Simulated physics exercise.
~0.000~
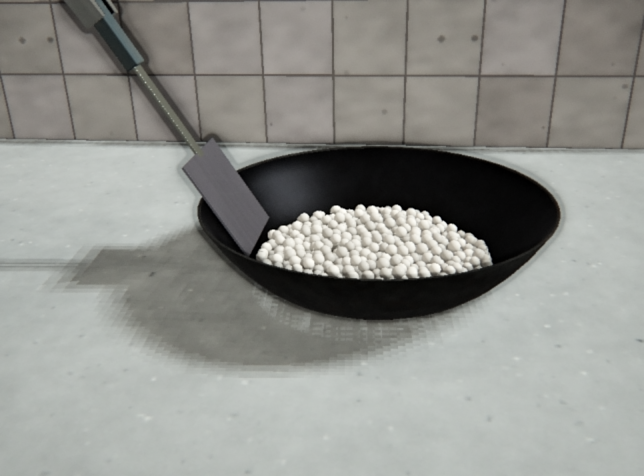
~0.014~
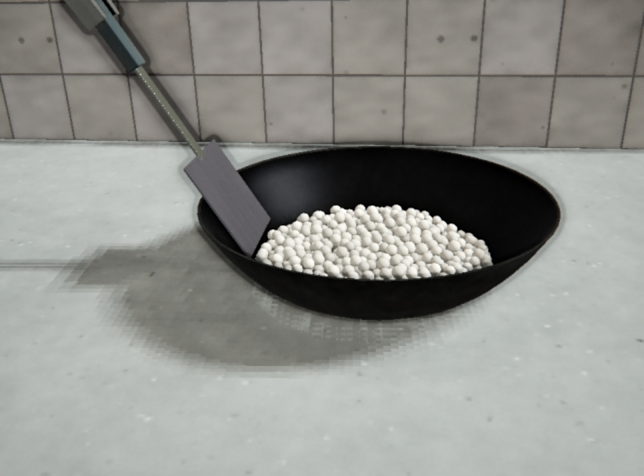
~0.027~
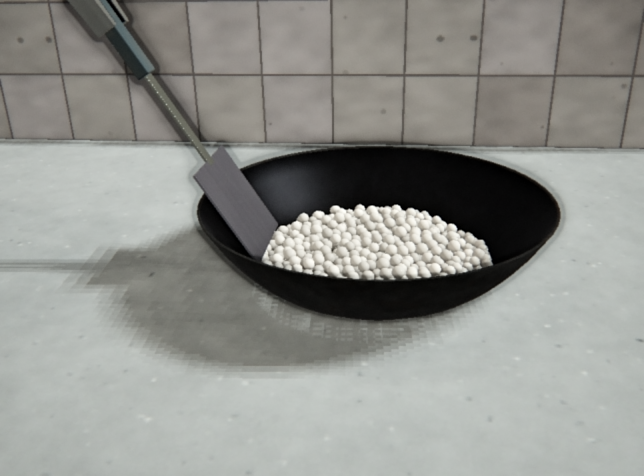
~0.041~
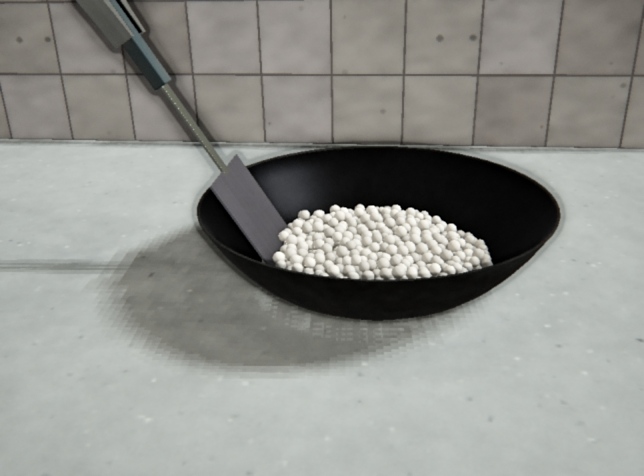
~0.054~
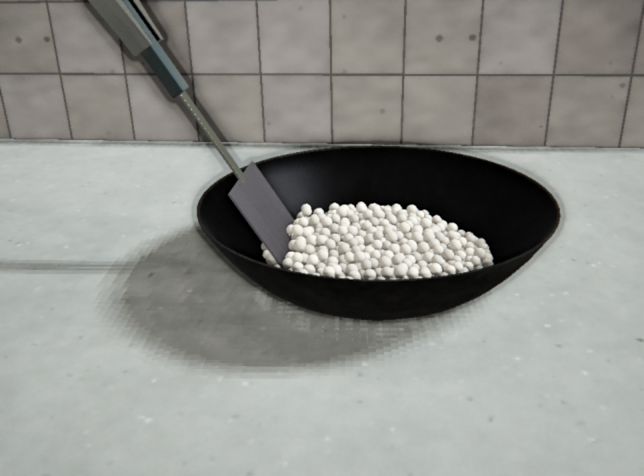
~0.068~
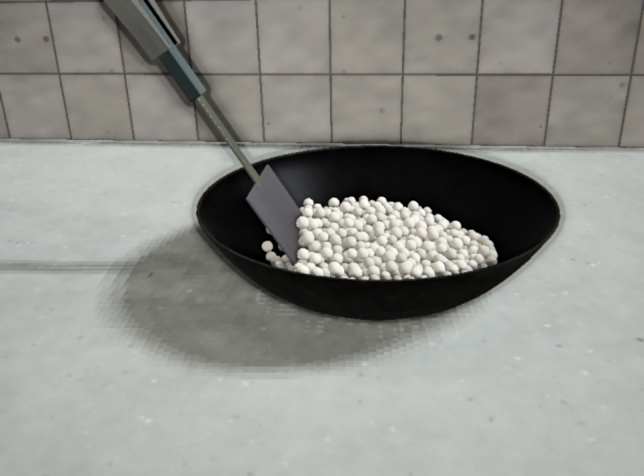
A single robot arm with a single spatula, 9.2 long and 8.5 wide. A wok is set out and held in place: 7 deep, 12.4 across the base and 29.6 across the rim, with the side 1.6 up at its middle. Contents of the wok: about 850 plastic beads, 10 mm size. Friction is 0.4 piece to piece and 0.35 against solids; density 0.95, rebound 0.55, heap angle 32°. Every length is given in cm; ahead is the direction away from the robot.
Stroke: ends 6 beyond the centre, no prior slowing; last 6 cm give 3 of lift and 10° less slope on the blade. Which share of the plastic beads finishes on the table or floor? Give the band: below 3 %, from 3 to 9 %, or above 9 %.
From 3 to 9 %.
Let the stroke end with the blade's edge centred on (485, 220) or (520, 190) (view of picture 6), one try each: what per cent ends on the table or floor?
25 % and 40 %.
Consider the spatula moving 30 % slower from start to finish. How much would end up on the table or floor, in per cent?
Estimated share: Some 0 %.
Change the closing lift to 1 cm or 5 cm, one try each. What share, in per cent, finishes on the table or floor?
First try about 0 %, second try about 10 %.
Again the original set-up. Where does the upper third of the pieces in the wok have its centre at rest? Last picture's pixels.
Approximately at pixel (478, 240).
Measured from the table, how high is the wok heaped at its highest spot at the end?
It reaches about 6.5 cm.
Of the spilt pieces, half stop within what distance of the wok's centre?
Estimate: Near 26 cm.
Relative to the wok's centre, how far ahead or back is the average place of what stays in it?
The balance point lies close to 4.0 cm ahead.
By 0.10 s, sloping 58°, highest piece 6 above the table; 849 in the wok.
By 0.14 s, sloping 55°, highest piece 9 above the table; 849 in the wok.
By 0.35 s, sloping 48°, highest piece 9 above the table; 806 in the wok, 10 on the table or floor, 33 on the blade or in flight.
By 1.40 s, sloping 48°, highest piece 6 above the table; 803 in the wok, 46 on the table or floor.
Final count, 803 in the wok, 46 on the table or floor. That is 5 % on the table or floor.
